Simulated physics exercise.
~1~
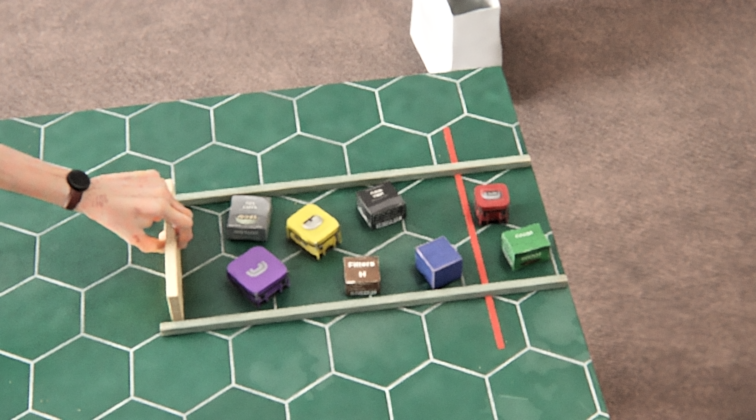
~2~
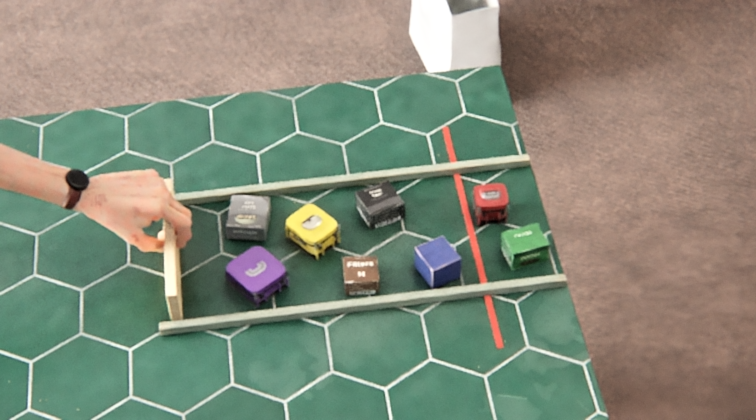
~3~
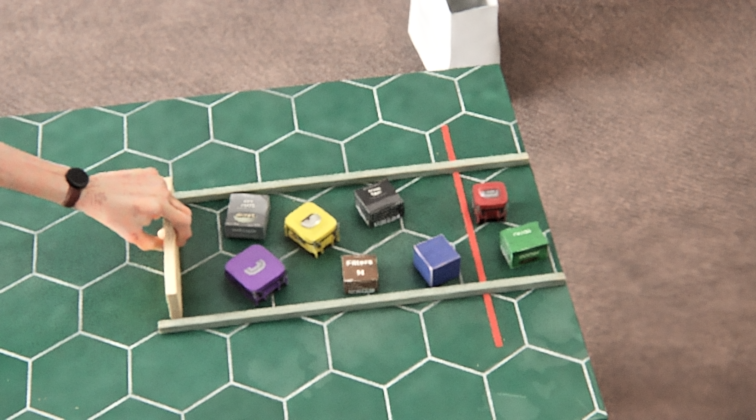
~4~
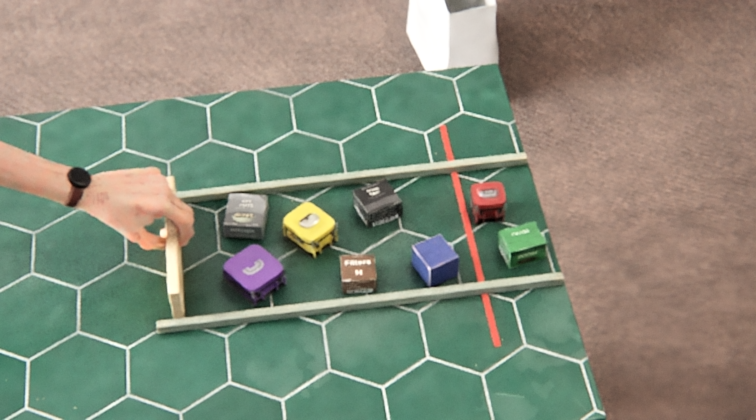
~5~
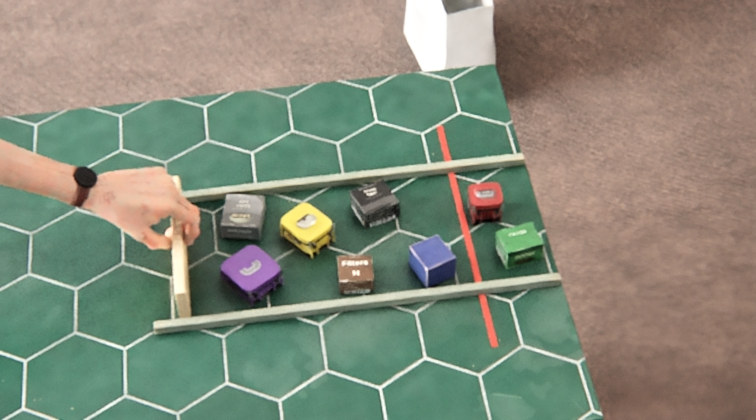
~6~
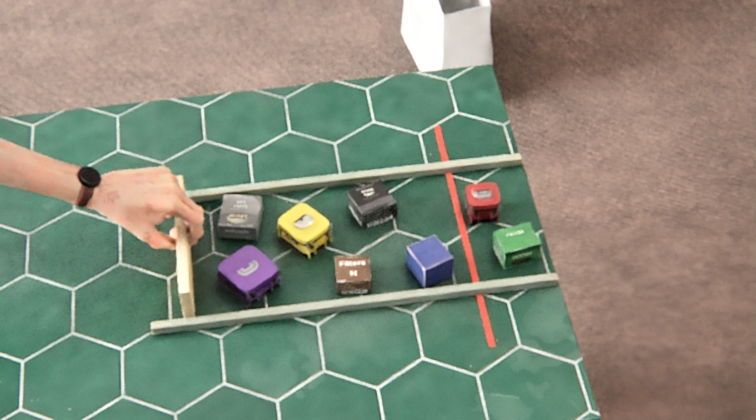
A hand slides a wooden board slightly right between two rails, toward eight small coloured boxes.
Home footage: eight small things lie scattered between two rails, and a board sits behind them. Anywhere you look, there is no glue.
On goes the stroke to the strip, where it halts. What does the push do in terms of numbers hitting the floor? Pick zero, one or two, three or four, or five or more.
It sends three or four to the floor.
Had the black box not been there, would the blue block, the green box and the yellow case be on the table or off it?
The blue block? It heads down. The green box? It heads down. The yellow case? It does not drop.
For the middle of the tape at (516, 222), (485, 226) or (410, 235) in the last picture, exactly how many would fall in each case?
Respectively, 5, 5 and 0.
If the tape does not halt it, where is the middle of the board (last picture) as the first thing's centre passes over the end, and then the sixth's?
First roughly (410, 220), later roughly (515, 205).
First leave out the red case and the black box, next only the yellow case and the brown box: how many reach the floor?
First 2, then 2.
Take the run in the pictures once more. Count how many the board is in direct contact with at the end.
Number in contact with it: 3.
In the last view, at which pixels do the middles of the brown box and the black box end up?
Roughly (532, 252); the other one roughly (514, 194).
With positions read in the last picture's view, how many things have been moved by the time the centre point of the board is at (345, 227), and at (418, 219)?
At the first point the count is 6, at the second it's 8.
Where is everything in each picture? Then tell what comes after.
In the first frame, green box (526, 247); red case (492, 205); blue block (439, 263); board (173, 250); tape (472, 230).
In the second frame, red case (491, 204); black box (380, 205).
In the third frame, blue block (437, 261); brown box (360, 274).
In the fourth frame, green box (522, 245); board (174, 247).
In the fifth frame, red case (485, 203); purple case (252, 275).
In the sixth frame, green box (517, 246); red case (483, 203); blue block (430, 261); board (183, 246); tape (463, 228).
Soon after, none off yet; green box at rest near (517, 246); red case at rest near (483, 203); blue block at rest near (430, 261).
After that, none off yet; green box at rest near (517, 246); red case at rest near (483, 203); blue block displaced about its own width near (482, 257).
In the end, the number that fall off is three or four; gone, blue block, red case and green box.
